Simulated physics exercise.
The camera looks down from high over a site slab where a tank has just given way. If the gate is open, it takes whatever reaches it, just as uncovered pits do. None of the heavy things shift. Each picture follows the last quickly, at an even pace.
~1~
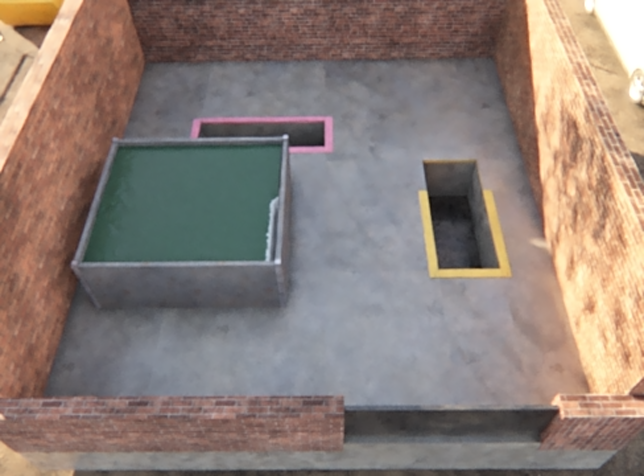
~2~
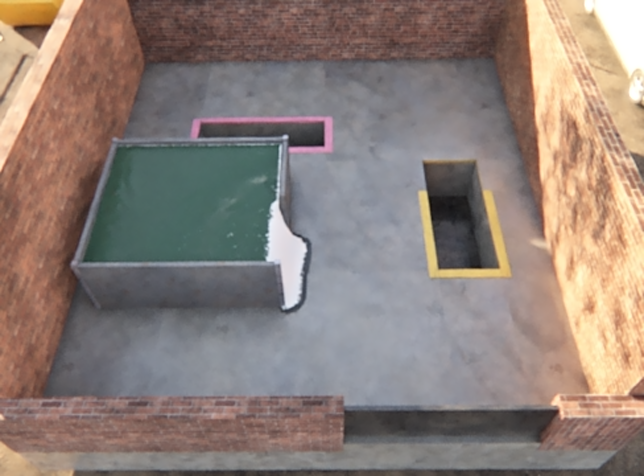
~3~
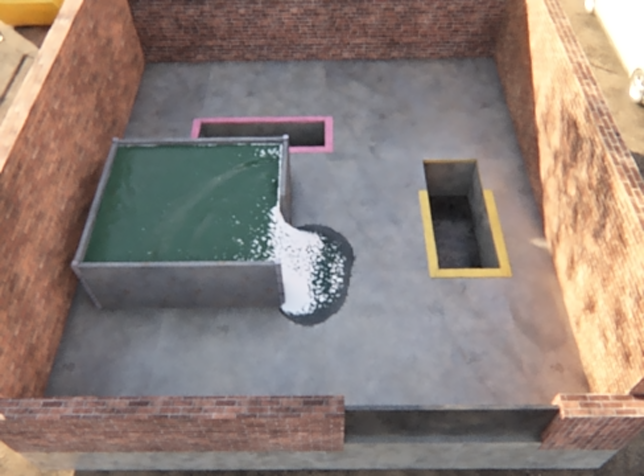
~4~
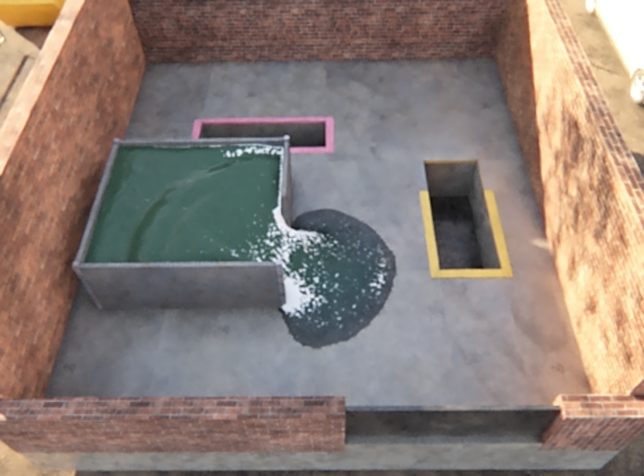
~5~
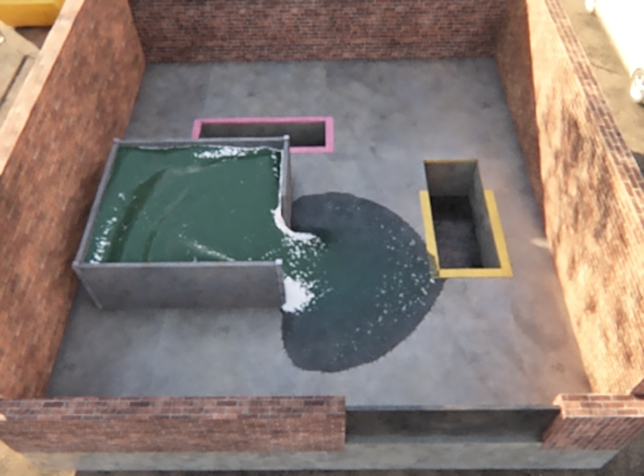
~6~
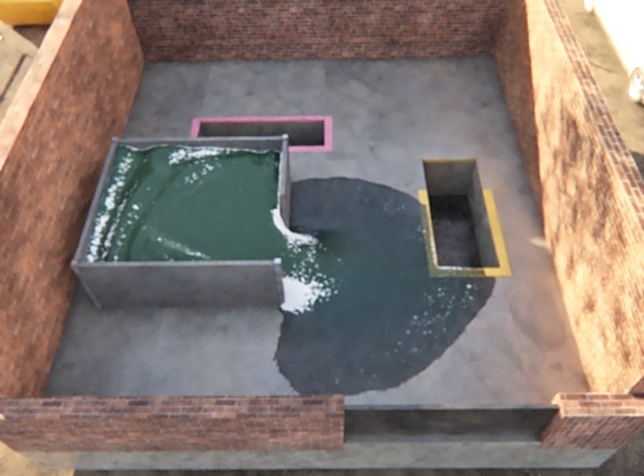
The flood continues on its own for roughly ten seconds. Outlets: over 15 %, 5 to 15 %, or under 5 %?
At the end, the gate will receive a cut falling short of five per cent, the pink pit will receive a cut falling short of five per cent, the yellow pit will receive a cut exceeding fifteen per cent.
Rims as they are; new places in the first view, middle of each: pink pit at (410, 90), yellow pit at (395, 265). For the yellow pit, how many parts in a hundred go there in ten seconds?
Yellow: About 75 %.
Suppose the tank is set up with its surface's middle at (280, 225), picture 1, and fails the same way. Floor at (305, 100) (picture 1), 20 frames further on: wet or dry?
Outcome at the given point: Spared.
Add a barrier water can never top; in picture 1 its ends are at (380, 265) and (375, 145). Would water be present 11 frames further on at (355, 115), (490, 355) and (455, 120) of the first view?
In the order given, the spots are swamped, swamped and spared.
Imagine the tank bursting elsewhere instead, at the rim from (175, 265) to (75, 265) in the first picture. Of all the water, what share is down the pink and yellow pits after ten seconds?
In percent: Pink 2, yellow 35.
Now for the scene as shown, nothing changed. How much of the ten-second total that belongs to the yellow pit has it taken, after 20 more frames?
Working it through, I arrive at 40 %.
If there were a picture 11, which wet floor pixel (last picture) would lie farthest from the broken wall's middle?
I'd point to (588, 420).
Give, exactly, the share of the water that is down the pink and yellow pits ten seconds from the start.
Around 0 per cent, then around 50 per cent.
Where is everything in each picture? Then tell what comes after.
In the first picture, still water in the water tank at (190, 200).
In the second picture, water pours out at (281, 258) and has run to (286, 309).
In the third picture, water pours out at (282, 258) and has run to (340, 242).
In the fourth picture, water pours out at (283, 260) and has run to (390, 263).
In the fifth picture, water pours out at (283, 260) and has run to (440, 273).
In the sixth picture, the front is at (486, 287), out from the gap at (282, 258).
A moment on, water covers 30 % of the floor; the gate 0 %, the pink pit 0 %, the yellow pit 5 %.
Next, water covers 30 % of the floor; the gate 0 %, the pink pit 0 %, the yellow pit 11 %.
Then, water covers 35 % of the floor; the gate 0 %, the pink pit 0 %, the yellow pit 20 %.
Later, water covers 55 % of the floor; the gate 0 %, the pink pit 0 %, the yellow pit 37 %.
In the end, water covers 70 % of the floor; the gate 0 %, the pink pit 1 %, the yellow pit 51 %.
